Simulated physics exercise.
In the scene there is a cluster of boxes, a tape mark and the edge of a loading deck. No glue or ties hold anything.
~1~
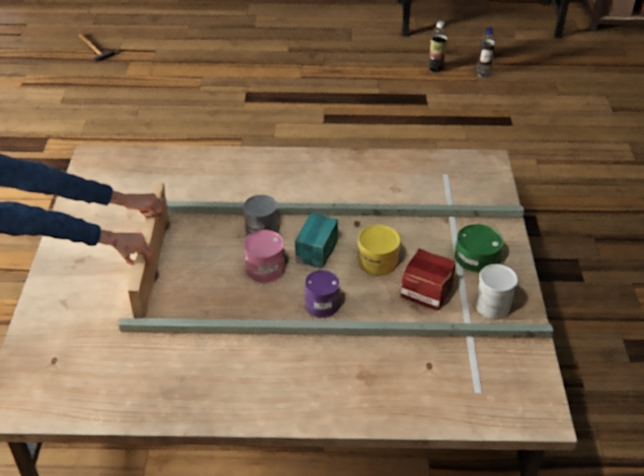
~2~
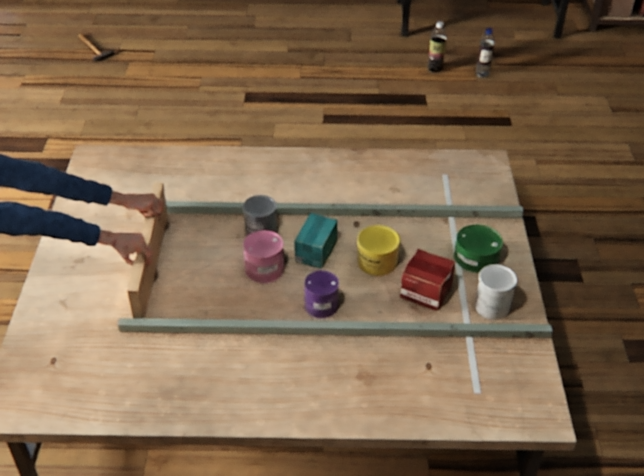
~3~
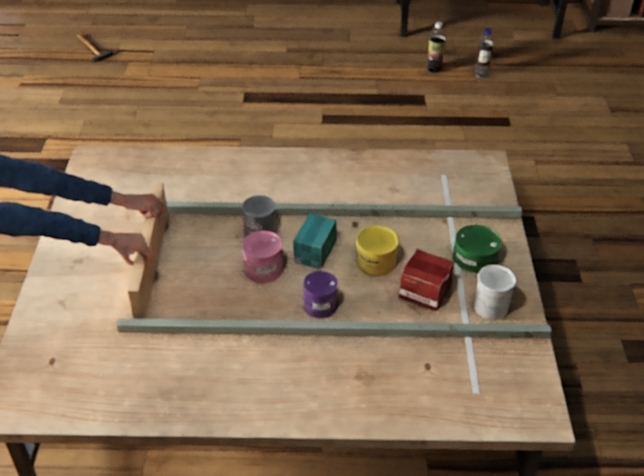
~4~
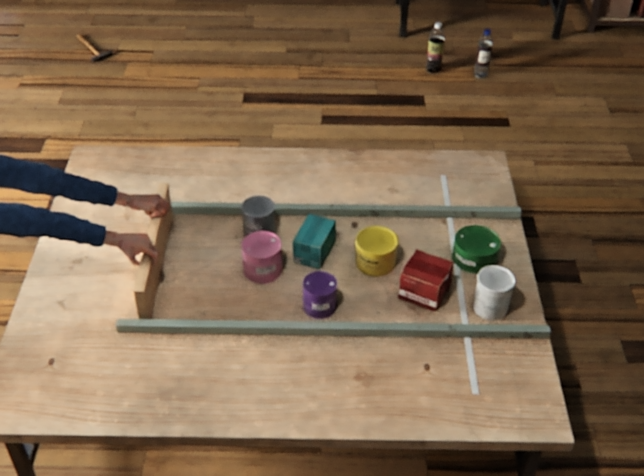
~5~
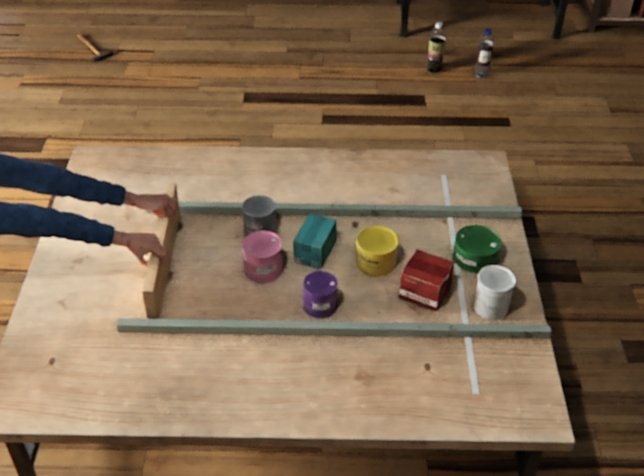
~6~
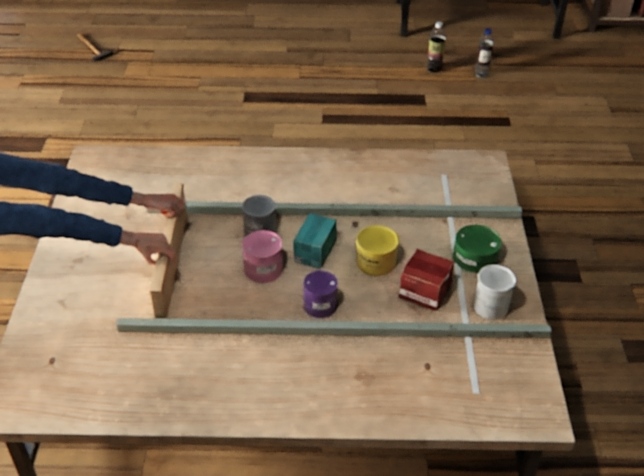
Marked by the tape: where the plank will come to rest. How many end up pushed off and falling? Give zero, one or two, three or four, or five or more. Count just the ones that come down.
After that push, what drops off the edge is fewer than three, not none.
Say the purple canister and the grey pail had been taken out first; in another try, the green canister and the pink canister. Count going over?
First 1, second 1.
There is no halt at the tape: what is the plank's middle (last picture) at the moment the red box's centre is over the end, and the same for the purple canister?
Roughly (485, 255); for the second one, roughly (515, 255).
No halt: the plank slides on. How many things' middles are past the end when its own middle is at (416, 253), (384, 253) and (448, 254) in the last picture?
In order: 0, 0, 2.
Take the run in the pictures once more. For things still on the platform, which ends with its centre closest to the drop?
Yellow pail.
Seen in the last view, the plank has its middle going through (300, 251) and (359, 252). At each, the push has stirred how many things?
The first count is 3, and then it's 6.
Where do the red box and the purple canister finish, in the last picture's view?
Roughly (515, 287); the other one roughly (482, 298).
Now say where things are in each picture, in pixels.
White pail (496, 292); green canister (479, 248); red box (428, 279); plank (150, 249); tape (460, 270), in the first picture.
Green canister (478, 248); yellow pail (378, 251), in the second picture.
Red box (426, 280); turquoise box (315, 241), in the third picture.
White pail (493, 293); grey pail (259, 220), in the fourth picture.
Green canister (477, 249); pink canister (263, 257), in the fifth picture.
White pail (494, 293); green canister (477, 248); red box (426, 280); plank (170, 249); tape (458, 270), in the sixth picture.
Soon after, none off yet; white pail at rest near (494, 293); green canister at rest near (477, 248); red box at rest near (426, 280).
Then, none off yet; white pail at rest near (494, 293); green canister at rest near (477, 248); red box moved a little near (437, 282).
At rest, the number that fall off is one or two; fallen, green canister and white pail.
